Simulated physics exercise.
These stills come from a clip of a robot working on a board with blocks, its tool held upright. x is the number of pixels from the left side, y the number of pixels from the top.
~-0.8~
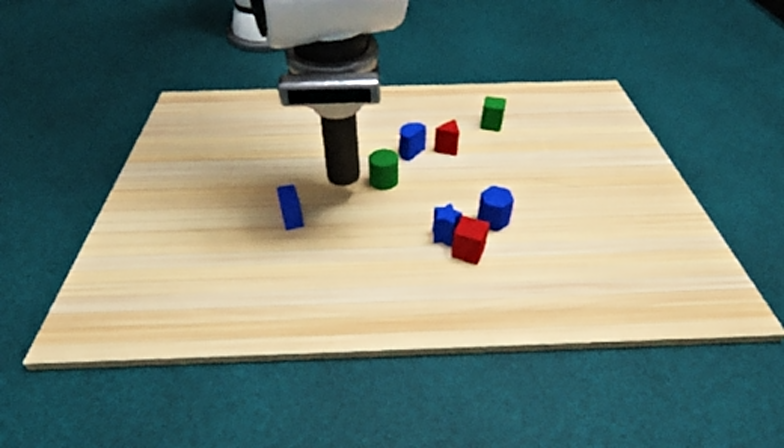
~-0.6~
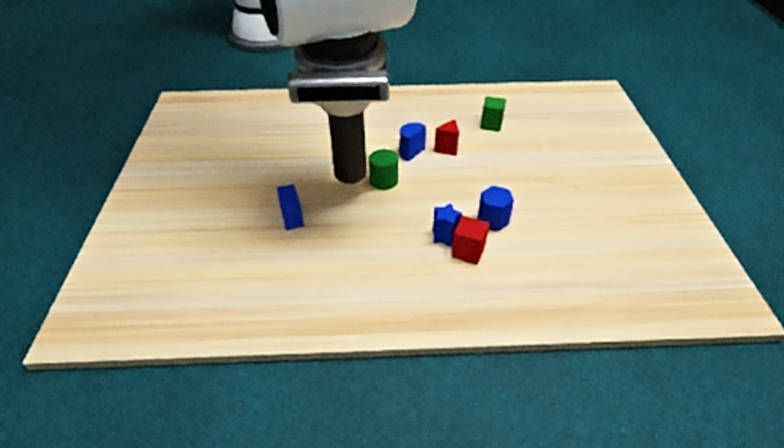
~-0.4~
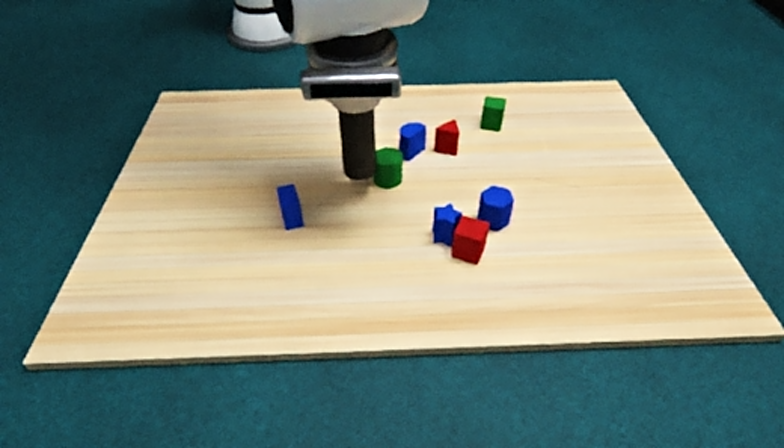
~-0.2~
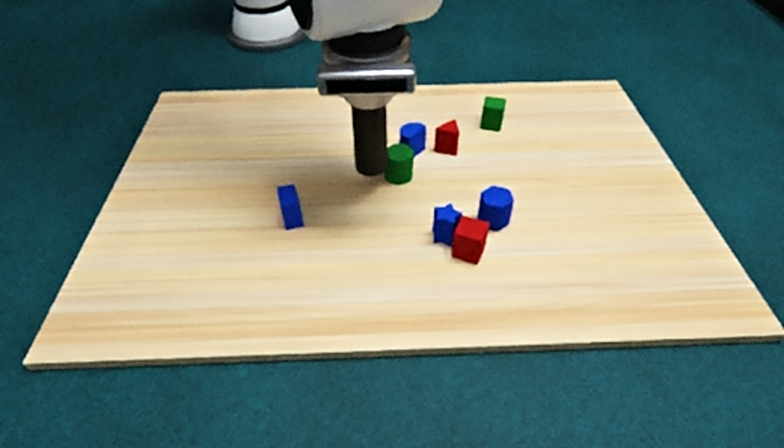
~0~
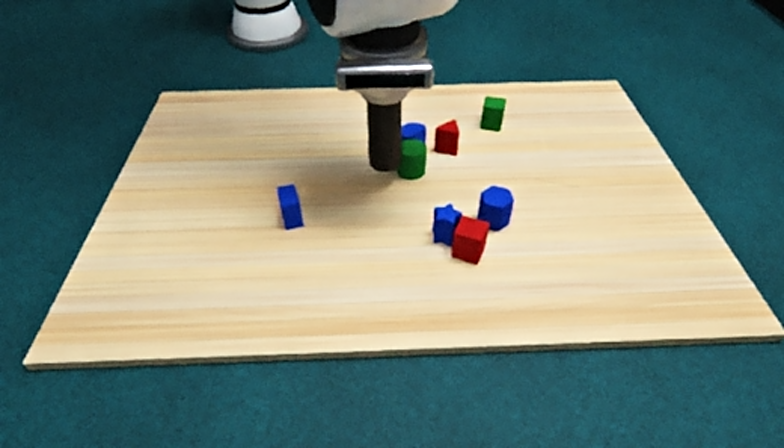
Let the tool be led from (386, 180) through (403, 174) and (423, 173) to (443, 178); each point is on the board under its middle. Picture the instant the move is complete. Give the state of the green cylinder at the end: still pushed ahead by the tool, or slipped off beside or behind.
It slides aside on the way.
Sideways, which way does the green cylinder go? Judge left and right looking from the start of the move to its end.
It goes left.
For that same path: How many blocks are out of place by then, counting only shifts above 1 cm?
The push moves one block more than 1 cm.
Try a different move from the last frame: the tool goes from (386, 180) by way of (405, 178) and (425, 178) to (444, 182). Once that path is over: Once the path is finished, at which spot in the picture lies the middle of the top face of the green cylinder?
Its top centre lands on (453, 140).
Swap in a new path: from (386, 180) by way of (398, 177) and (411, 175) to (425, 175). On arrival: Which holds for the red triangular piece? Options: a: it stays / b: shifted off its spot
The correct letter is a.
The first path, step by step. Halfway along, tool at (414, 155); green cylinder at (439, 139).
At the end, tool at (444, 160); blue half-round block in place; green cylinder at (458, 138); red triangular piece at (453, 124).
